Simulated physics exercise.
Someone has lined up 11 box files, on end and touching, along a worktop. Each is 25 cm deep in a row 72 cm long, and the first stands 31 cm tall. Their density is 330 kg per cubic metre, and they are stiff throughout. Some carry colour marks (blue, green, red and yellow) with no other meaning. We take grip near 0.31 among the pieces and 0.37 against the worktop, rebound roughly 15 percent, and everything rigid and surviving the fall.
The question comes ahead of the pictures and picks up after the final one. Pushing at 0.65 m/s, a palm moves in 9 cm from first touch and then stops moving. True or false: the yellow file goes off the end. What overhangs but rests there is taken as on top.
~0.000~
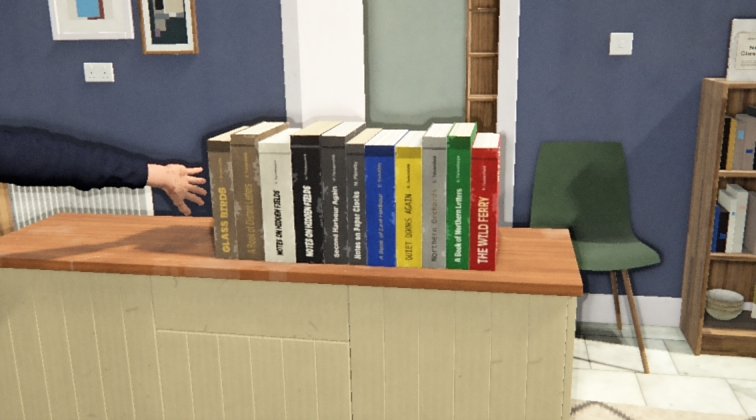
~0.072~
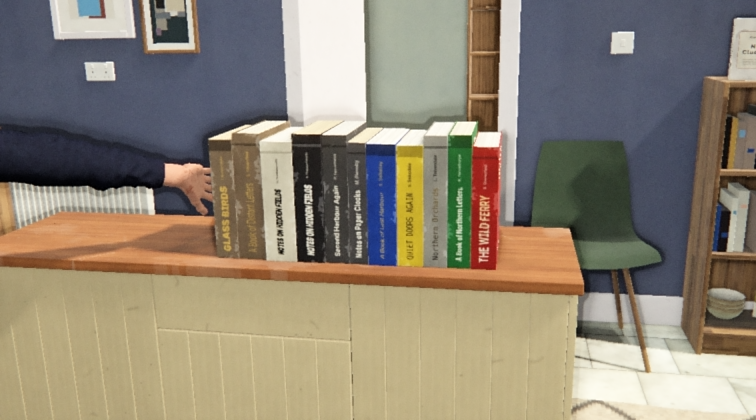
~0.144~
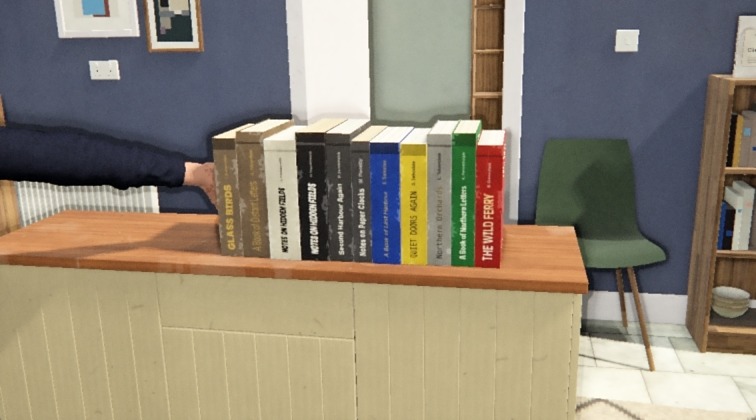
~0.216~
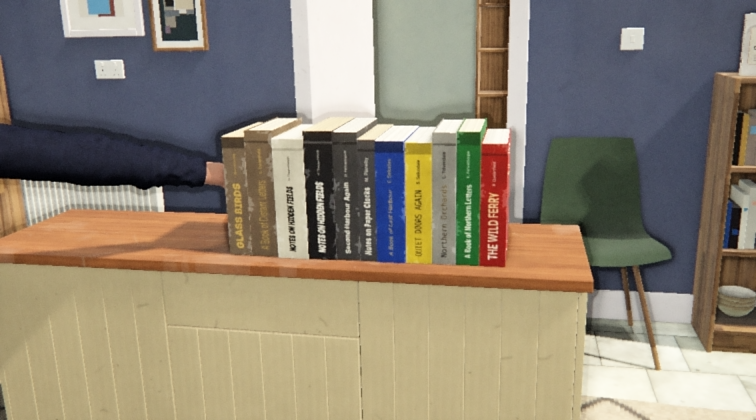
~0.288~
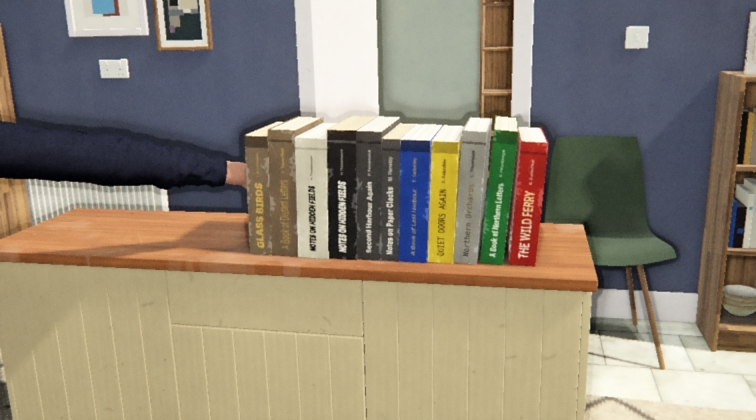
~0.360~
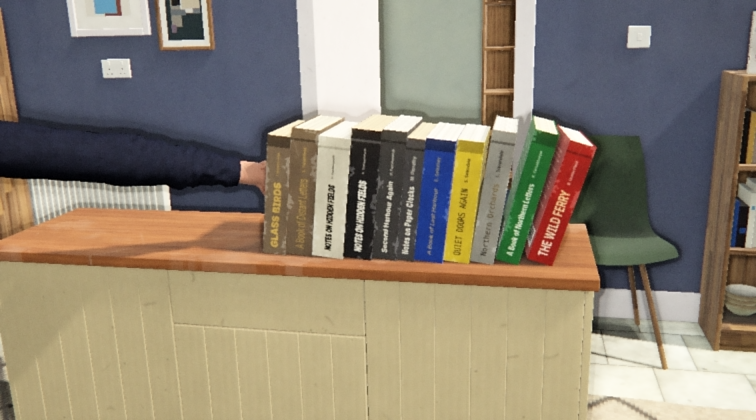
False.
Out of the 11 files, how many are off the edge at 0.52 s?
By then, 0.
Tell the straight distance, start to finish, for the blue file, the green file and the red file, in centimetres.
Shift in cm - blue: 20; green: 110; red: 110.
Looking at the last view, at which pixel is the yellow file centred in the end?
I'd put it somewhere near (547, 216).
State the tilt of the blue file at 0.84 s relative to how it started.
Around 40° from its start.
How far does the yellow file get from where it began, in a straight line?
Roughly 30 cm.
By 0.52 s, none of the 11 files off the edge, 11 disturbed; yellow file tilted 26°; red file tilted 63°.
By 0.84 s, 2 of the 11 files off the edge; yellow file tilted 52°; green file upside down.
When it is over (1.4 s), 2 of the 11 files off the edge; yellow file tilted 69°; red file on its side; green file on its side. In pixels of the last frame, middles, yellow file near (547, 216).
